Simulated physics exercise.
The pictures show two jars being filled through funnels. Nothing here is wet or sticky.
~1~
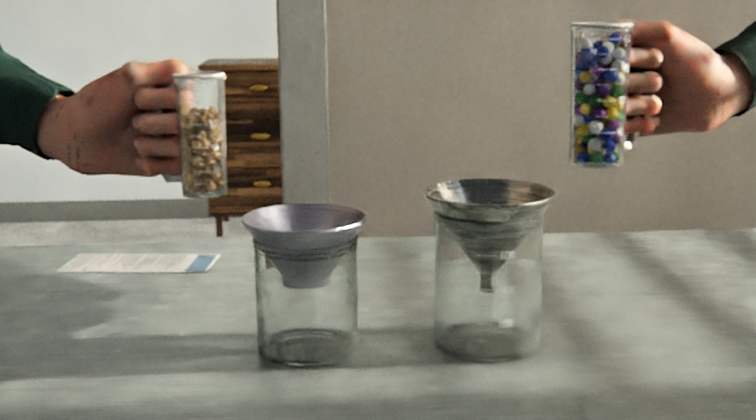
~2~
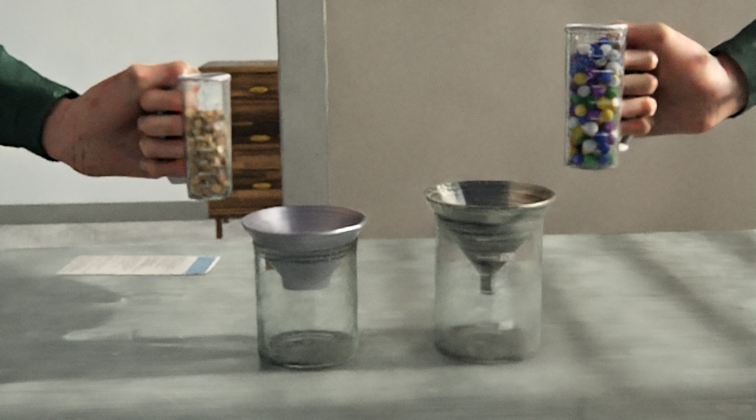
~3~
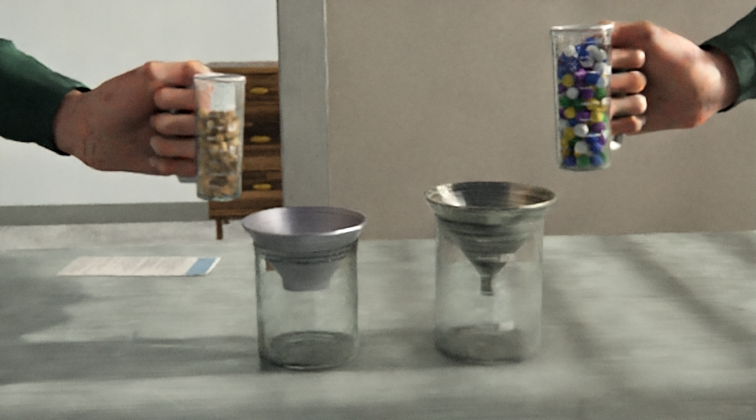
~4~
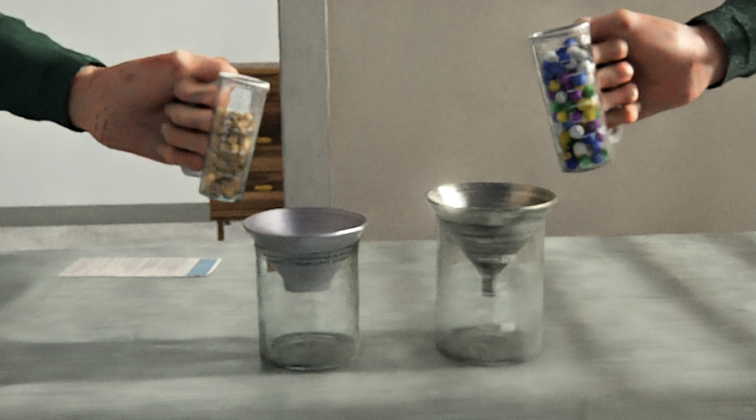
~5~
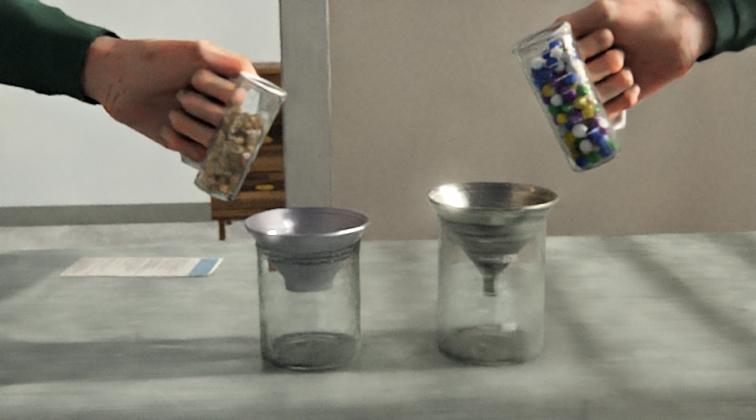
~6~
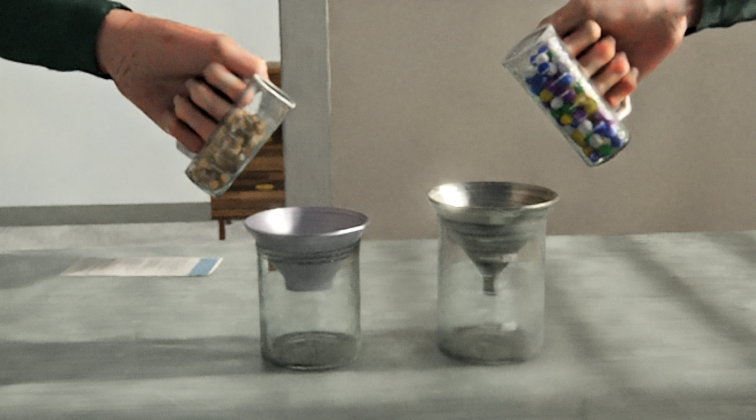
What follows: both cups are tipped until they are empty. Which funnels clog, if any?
The left funnel lets everything through and the right funnel jams.
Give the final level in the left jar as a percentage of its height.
It comes to 15 per cent or so.
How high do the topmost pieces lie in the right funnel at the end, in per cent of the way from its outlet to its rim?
About 90 per cent.
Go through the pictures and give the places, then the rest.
The first picture shows left funnel at (305, 227), outlet at (307, 281), about 5 pieces wide; left cup at (202, 135), holding dried chickpeas; right funnel at (489, 202), outlet at (488, 290), narrower than one piece; right cup at (599, 95), holding gumballs.
The second picture shows left cup at (207, 137), upright; right cup at (594, 97), upright.
The third picture shows left cup at (219, 137), tipped 3°; right cup at (583, 98), tipped 3°.
The fourth picture shows left cup at (232, 138), tipped 14°; right cup at (573, 99), tipped 14°.
The fifth picture shows left cup at (239, 138), tipped 27°; right cup at (569, 99), tipped 27°.
The sixth picture shows left funnel at (308, 230), outlet at (309, 284); left cup at (238, 137), tipped 39°; right funnel at (492, 205), outlet at (491, 292); right cup at (568, 98), tipped 39°.
Then, 0.40 s after the last picture, left, all still in the cup; right, all still in the cup.
Then, 0.76 s after the last picture, left, nearly all still in the cup, a stray few in or over the funnel; right, most still in the cup, about a quarter in or over the funnel.
Then, 1.06 s after the last picture, left, about half still in the cup, about a third in or over the funnel, about a quarter down in the jar; right, a small part still in the cup, most in or over the funnel.
At rest, left, all down in the jar; right, all stuck in the funnel, none down in the jar.
